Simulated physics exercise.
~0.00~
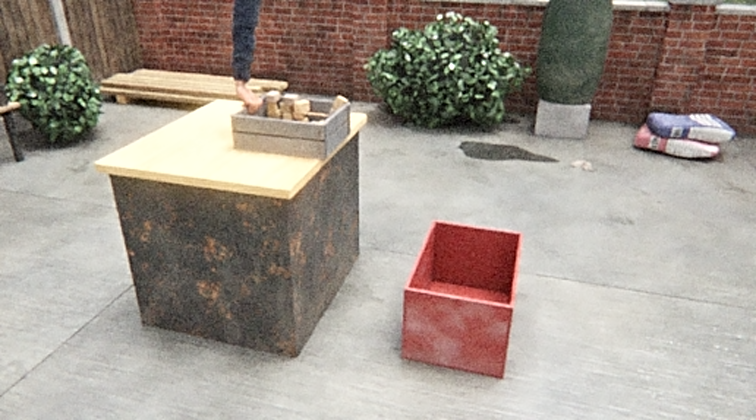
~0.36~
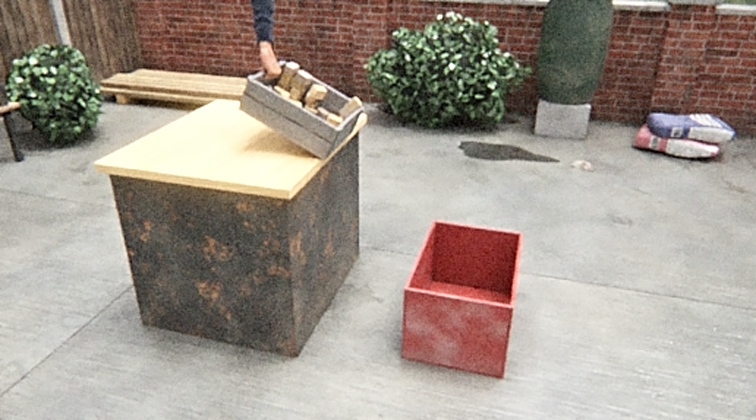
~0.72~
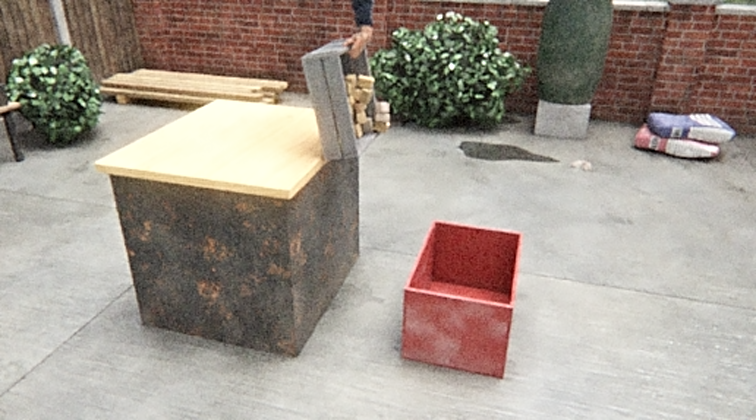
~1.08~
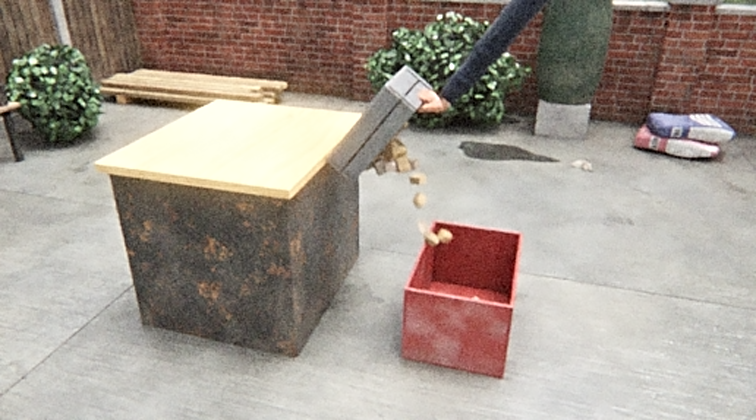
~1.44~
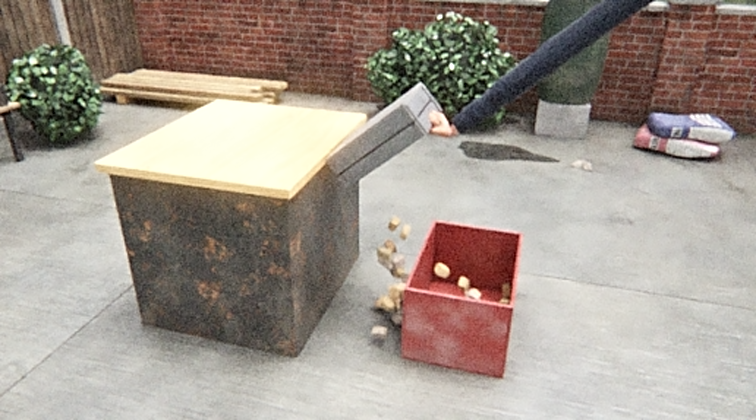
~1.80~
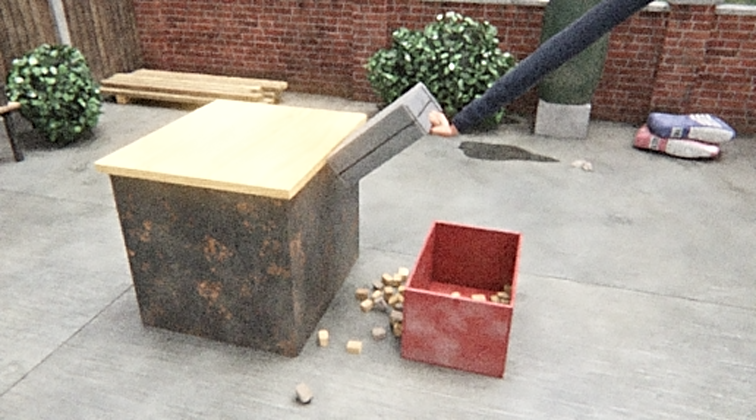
We see a hand lift and tip a grey tote of timber offcuts at the right end of a bench until it is upturned, spilling the pieces toward a red bin below; some land inside, while many end up on the ground between bench and bin.
